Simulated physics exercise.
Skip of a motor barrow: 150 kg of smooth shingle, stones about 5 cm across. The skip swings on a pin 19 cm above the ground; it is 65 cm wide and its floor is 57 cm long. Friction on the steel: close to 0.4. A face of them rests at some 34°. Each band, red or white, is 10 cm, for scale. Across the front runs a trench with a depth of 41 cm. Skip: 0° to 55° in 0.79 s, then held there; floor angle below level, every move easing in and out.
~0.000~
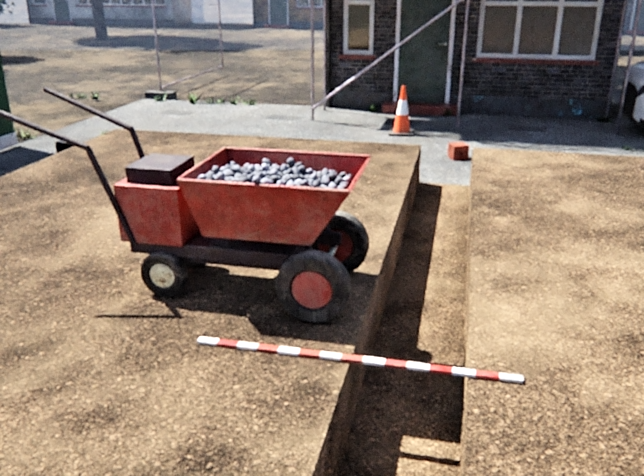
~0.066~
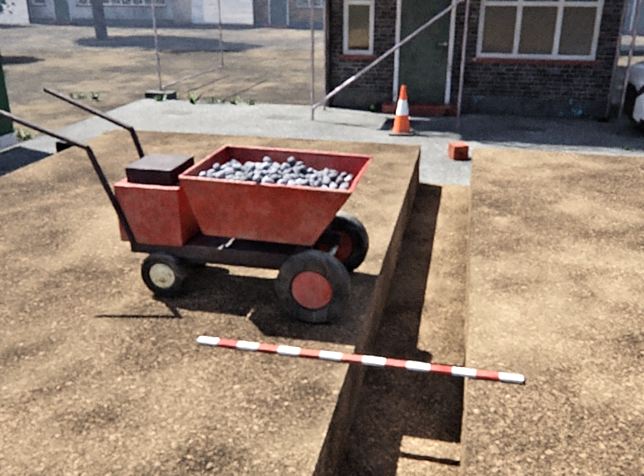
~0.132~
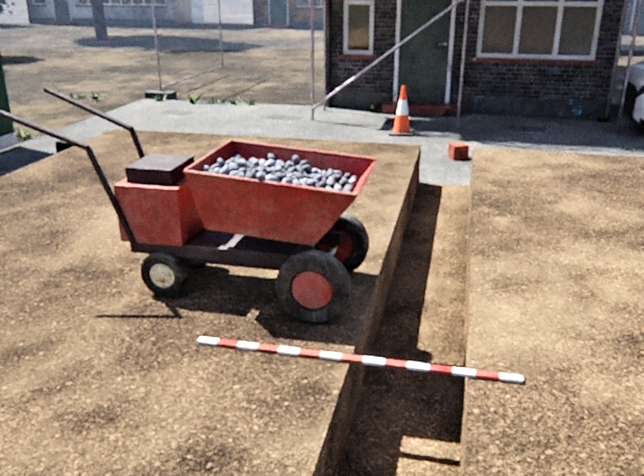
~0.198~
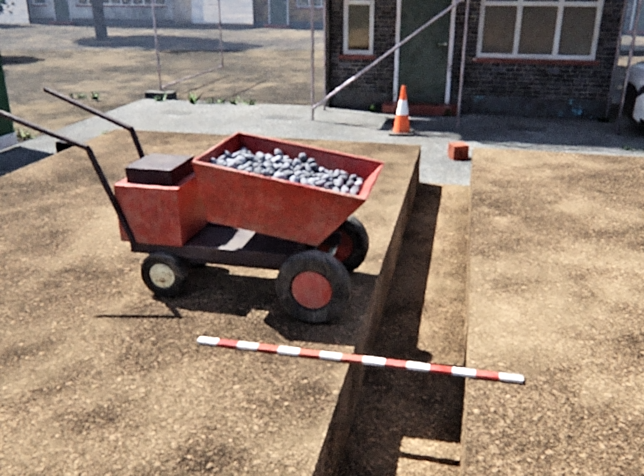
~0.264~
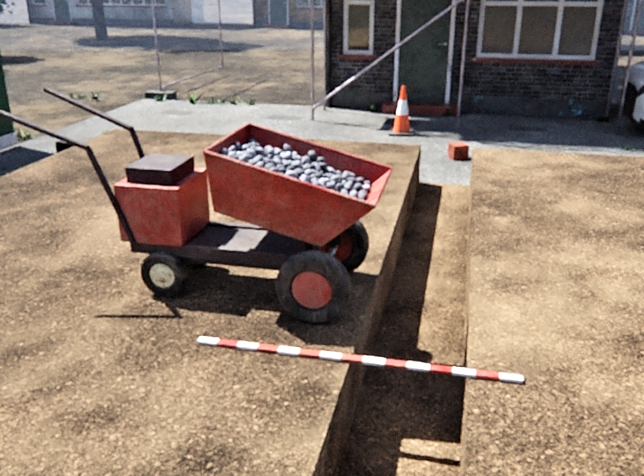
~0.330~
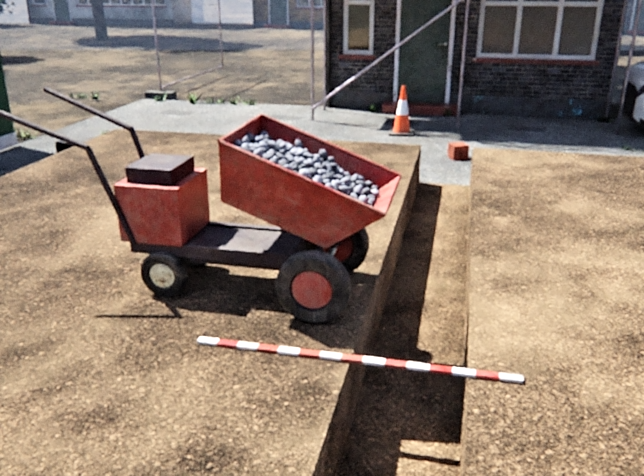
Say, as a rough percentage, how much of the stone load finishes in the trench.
Roughly 33 out of 100.
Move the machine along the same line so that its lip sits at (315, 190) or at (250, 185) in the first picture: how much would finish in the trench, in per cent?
Estimates: 50 % then 45 %.
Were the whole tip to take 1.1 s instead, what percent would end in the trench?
Roughly 40% would finish there.
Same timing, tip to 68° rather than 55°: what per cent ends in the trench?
Close to 60 per cent then.
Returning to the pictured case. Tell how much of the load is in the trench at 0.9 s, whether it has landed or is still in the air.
Around 5 per cent of it, at that instant.
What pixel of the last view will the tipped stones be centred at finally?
Their centre sits close to (455, 364).
After 0.6 s the floor is at 46°; 100 % in the skip; the foremost stones are at (399, 236).
After 0.9 s the floor is at 55°; 93 % in the skip, 7 % in the trench; the foremost stones are at (470, 272).
After 1.2 s the floor is at 55°; 62 % in the skip, 17 % in the trench, 21 % past the trench; the foremost stones are at (561, 309).
After 3.2 s the floor is at 55°; 44 % in the skip, 33 % in the trench, 23 % past the trench; the foremost stones are past the picture's edge.
